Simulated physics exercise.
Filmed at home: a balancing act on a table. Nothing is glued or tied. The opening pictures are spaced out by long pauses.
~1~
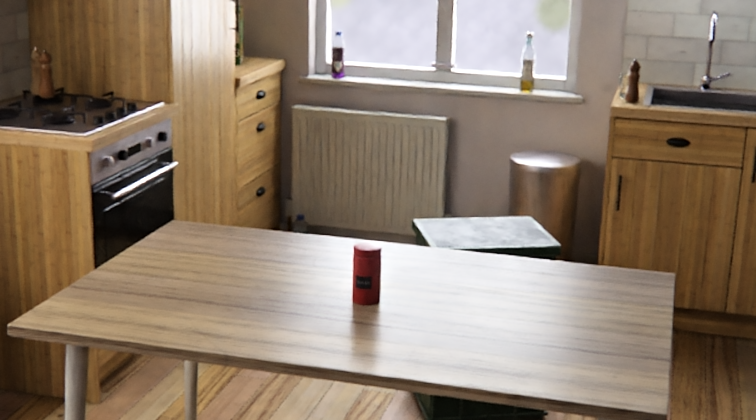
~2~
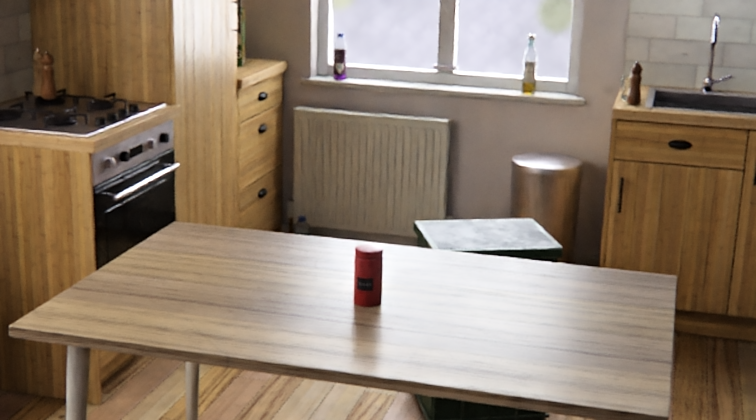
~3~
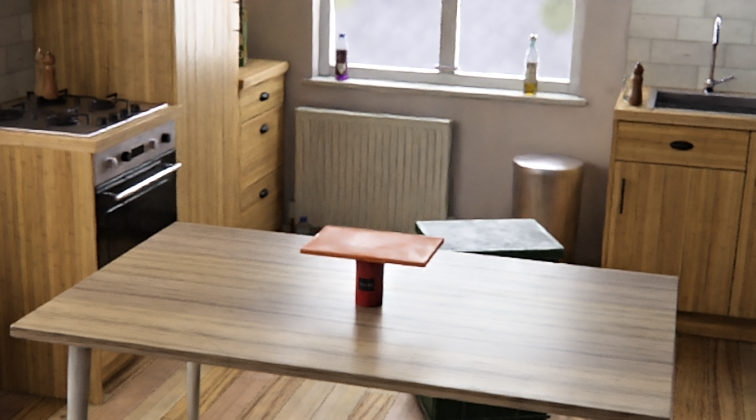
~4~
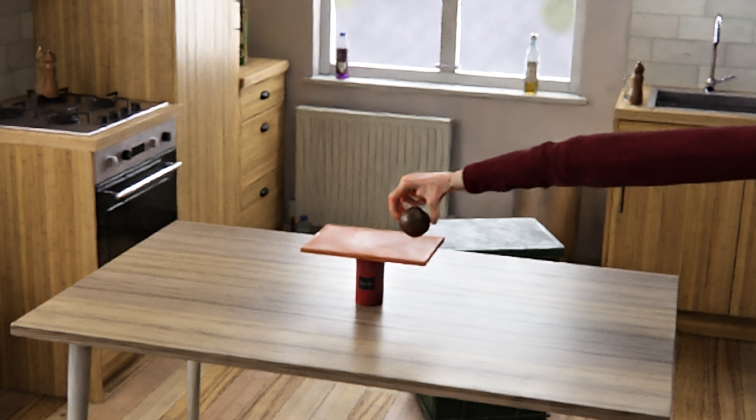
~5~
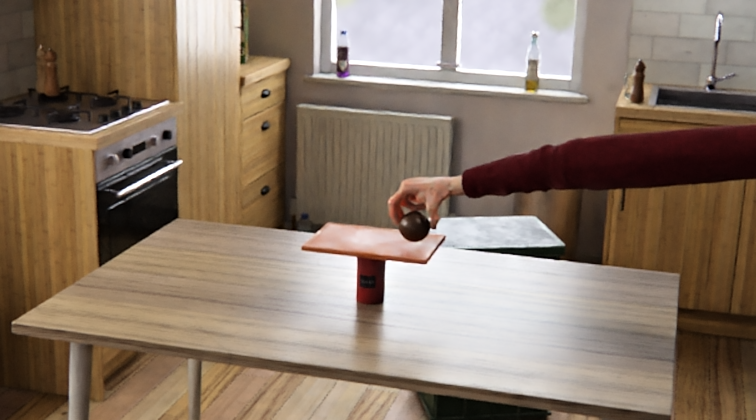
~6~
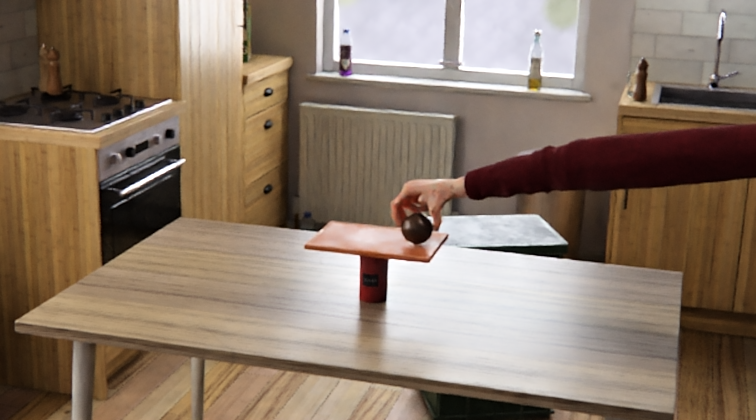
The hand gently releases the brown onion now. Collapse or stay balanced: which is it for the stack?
The stack cannot bear the weight.
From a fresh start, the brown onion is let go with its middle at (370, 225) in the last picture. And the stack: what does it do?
The stack then stays standing.
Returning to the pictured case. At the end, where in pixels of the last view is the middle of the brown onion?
In the final view it sits at roughly (470, 297).
Then, 0.40 s after the last picture, brown onion now fallen; orange lid tipped 42° from how it was.
Then, 0.50 s after the last picture, orange lid tipped 63° from how it was.
Then, 0.90 s after the last picture, orange lid now fallen.
At rest, fallen, orange lid and brown onion; red jar in place. Seen from the same camera at the end, brown onion near (470, 297). The stack comes apart.
